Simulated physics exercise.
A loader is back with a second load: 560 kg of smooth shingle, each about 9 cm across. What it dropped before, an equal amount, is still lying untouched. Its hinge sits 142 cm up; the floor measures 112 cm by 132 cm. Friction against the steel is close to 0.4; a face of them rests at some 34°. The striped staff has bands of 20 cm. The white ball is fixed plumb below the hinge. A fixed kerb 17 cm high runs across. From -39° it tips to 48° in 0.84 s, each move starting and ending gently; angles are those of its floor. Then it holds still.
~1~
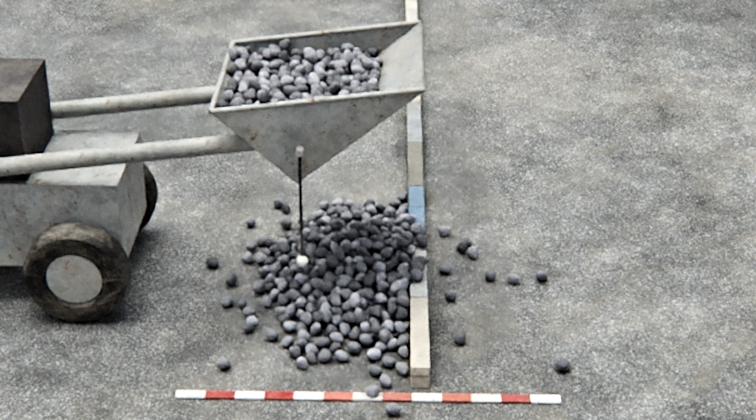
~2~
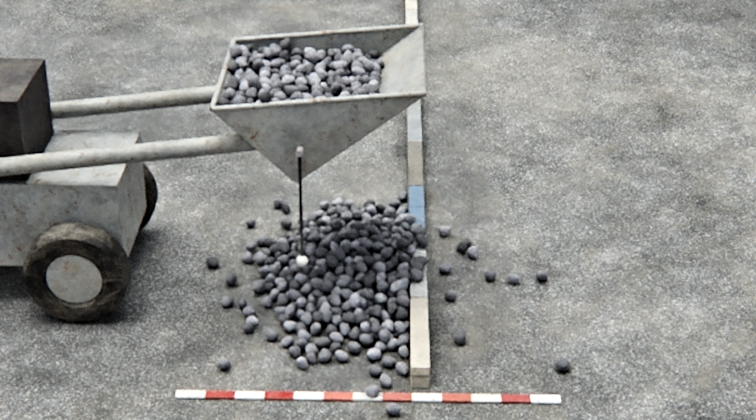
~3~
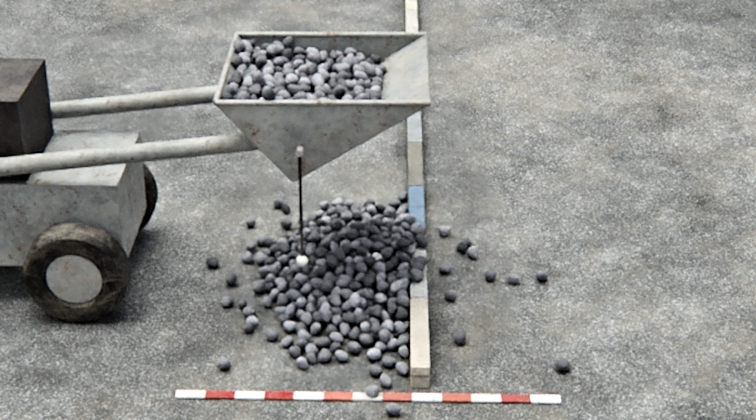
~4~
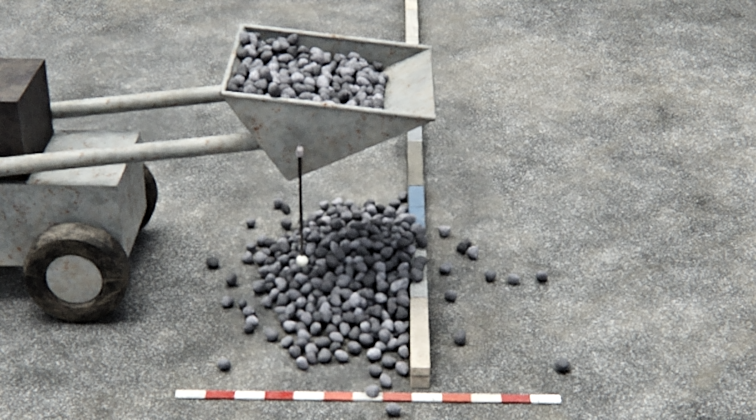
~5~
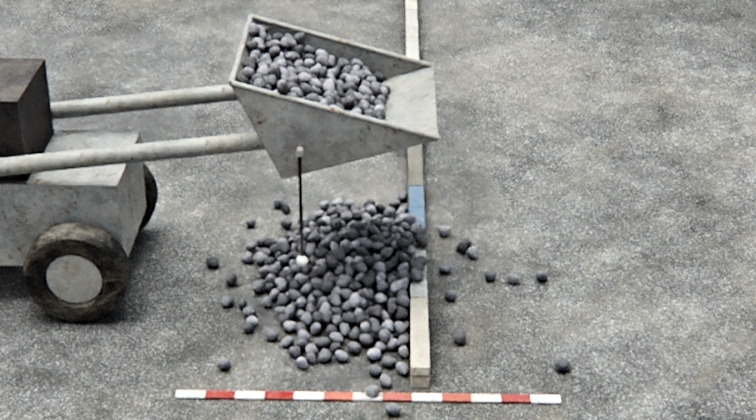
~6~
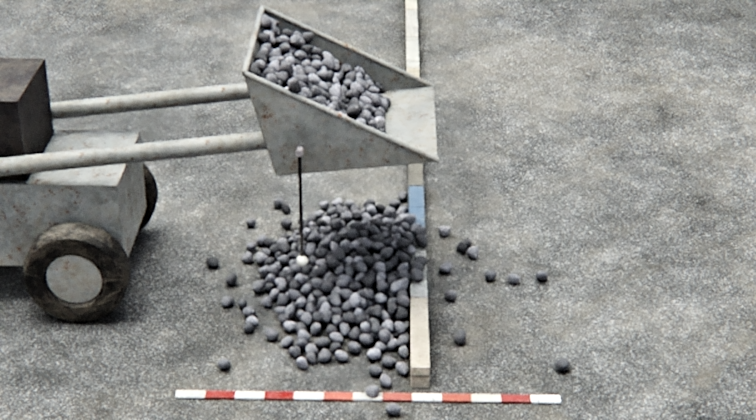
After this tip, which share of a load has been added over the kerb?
Roughly 74 per cent of a load more.
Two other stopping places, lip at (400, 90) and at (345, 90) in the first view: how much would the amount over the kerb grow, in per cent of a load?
First some 55, then 15 per cent.
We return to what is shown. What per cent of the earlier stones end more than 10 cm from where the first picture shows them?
Roughly 5 per cent of them.
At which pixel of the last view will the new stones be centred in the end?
Near (467, 274).
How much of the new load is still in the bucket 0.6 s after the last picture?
About 65 per cent.
Then, 0.3 s after the last picture the floor is at 34°; in per cent of one load, 100 in the bucket, 98 on this side of the kerb, 2 over the kerb; the foremost stones are at (495, 282).
Then, 0.6 s after the last picture the floor is at 48°; in per cent of one load, 67 in the bucket, 131 on this side of the kerb, 3 over the kerb; the foremost stones are at (495, 282).
Then, 0.9 s after the last picture the floor is at 48°; in per cent of one load, 8 in the bucket, 140 on this side of the kerb, 52 over the kerb; the foremost stones are at (548, 284).
Then, 3.8 s after the last picture the floor is at 48°; in per cent of one load, 0 in the bucket, 124 on this side of the kerb, 76 over the kerb; the foremost stones are past the picture's edge. Net gain over the kerb, 74.
